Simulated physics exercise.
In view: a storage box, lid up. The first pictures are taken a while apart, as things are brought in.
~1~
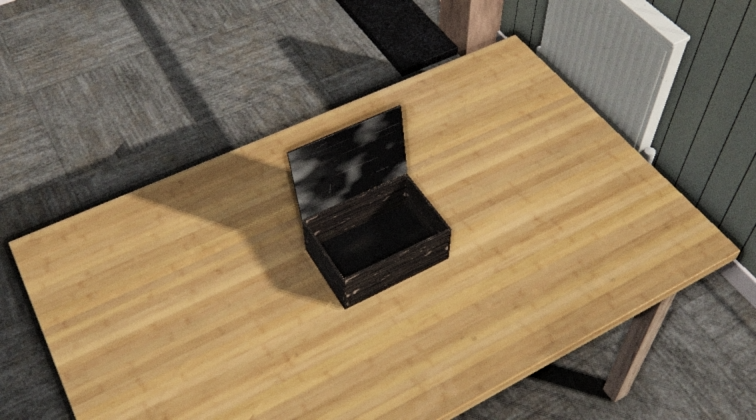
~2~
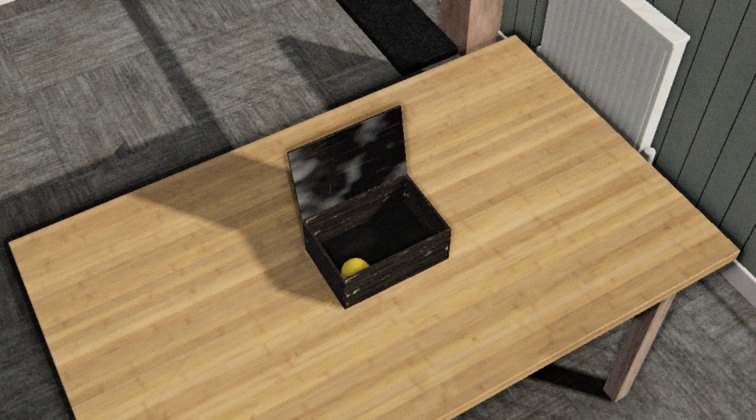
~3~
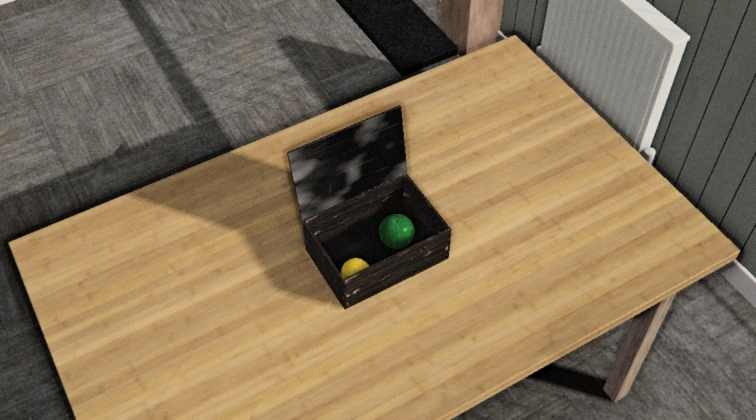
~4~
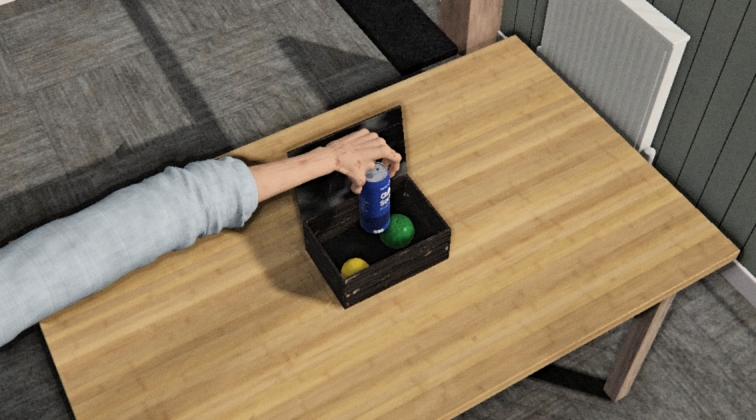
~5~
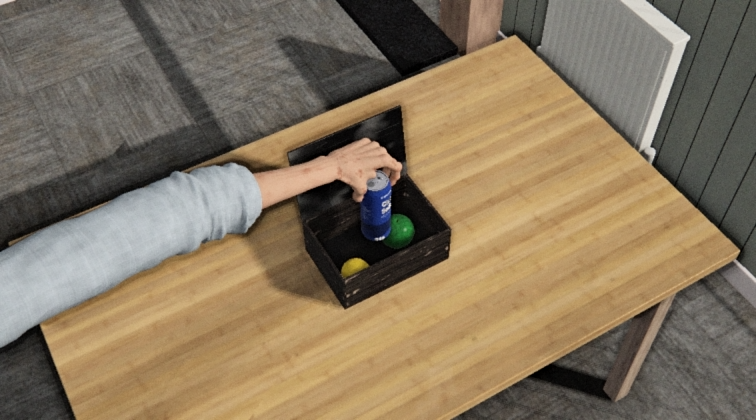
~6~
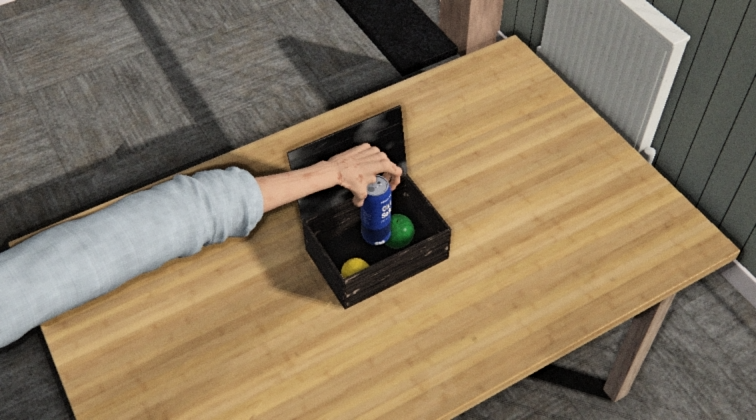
Hand lowering a blue can into an open dark box on a wooden table, after a yellow ball and green ball appear inside.
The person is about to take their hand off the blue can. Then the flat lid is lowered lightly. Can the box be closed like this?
It stays ajar.
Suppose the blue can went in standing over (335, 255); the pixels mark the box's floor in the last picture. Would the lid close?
Then it is held up.
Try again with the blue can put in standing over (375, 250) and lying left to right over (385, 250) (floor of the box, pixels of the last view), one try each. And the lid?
First, it will not close; second, it stays ajar.
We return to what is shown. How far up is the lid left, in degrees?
About 30°.
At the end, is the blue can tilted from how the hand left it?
The blue can ends up tilted.
Then, 0.40 s past the last view, blue can rocked 8° from its first pose near (365, 232); yellow lemon displaced a little.
Then, 1.40 s past the last view, lid 76° above the rim; blue can displaced about its own width near (370, 234); green apple displaced a little.
Then, 2.20 s past the last view, lid 44° above the rim; blue can rocked 4° from its first pose near (371, 236); green apple displaced a little.
Finally, lid 28° above the rim; moved from the start, blue can; the other 2 still in place. Final places as the last picture's camera would see them, blue can near (379, 246).
